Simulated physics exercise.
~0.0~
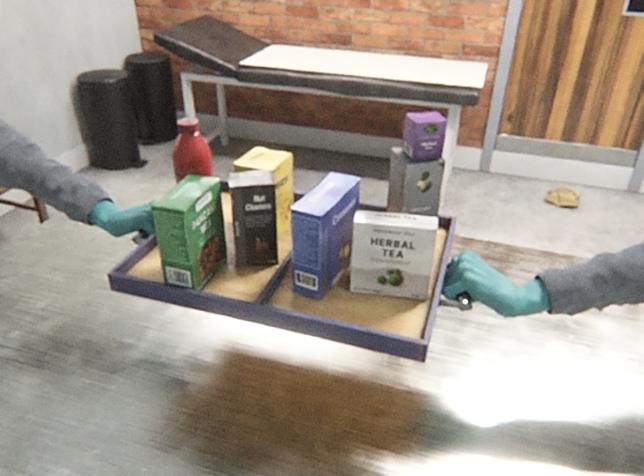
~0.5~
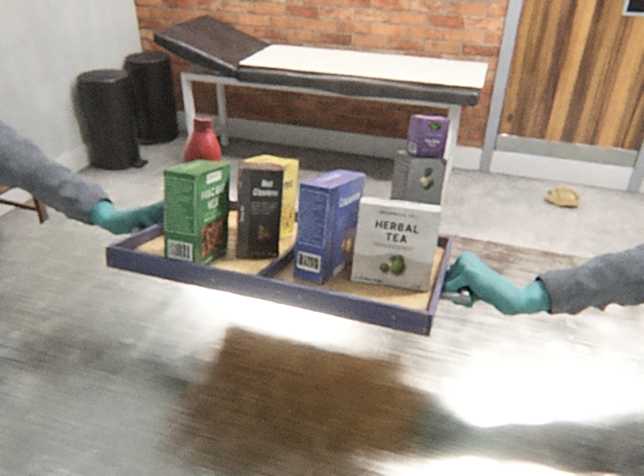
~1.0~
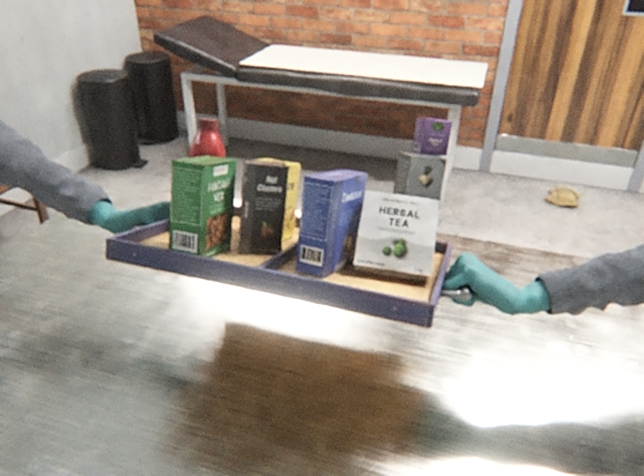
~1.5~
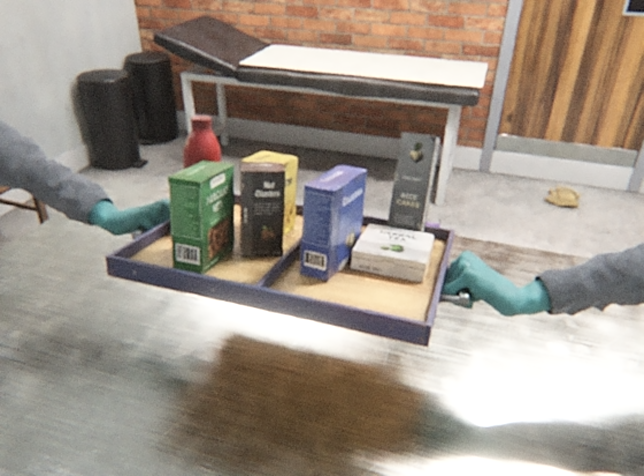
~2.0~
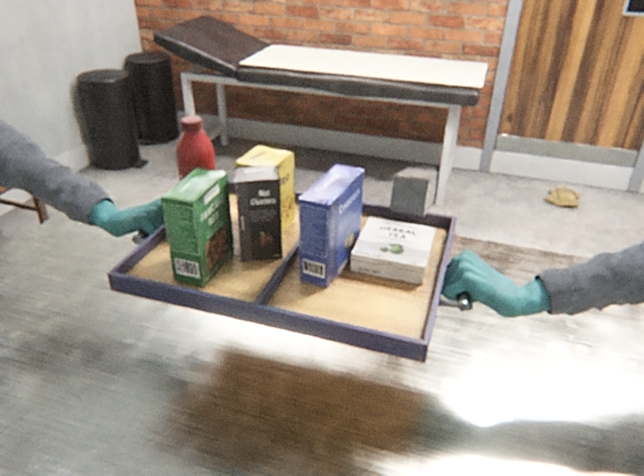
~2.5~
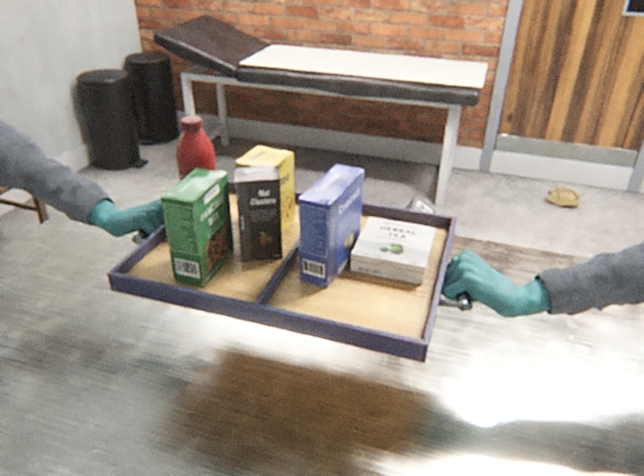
Two teal-gloved hands hold a blue-rimmed wooden tray of upright groceries, seen from the front and slightly above, in a room with a brick wall and a padded table. A green box, black and yellow cartons and a red bottle stand on the left, with blue, white, grey and purple packages on the right. The hands tip the tray's far edge down, and everything leans back. As it begins to level, the white herbal tea box drops onto its side and the purple box topples off the back. The grey carton follows, leaving the white box lying flat and the others upright.
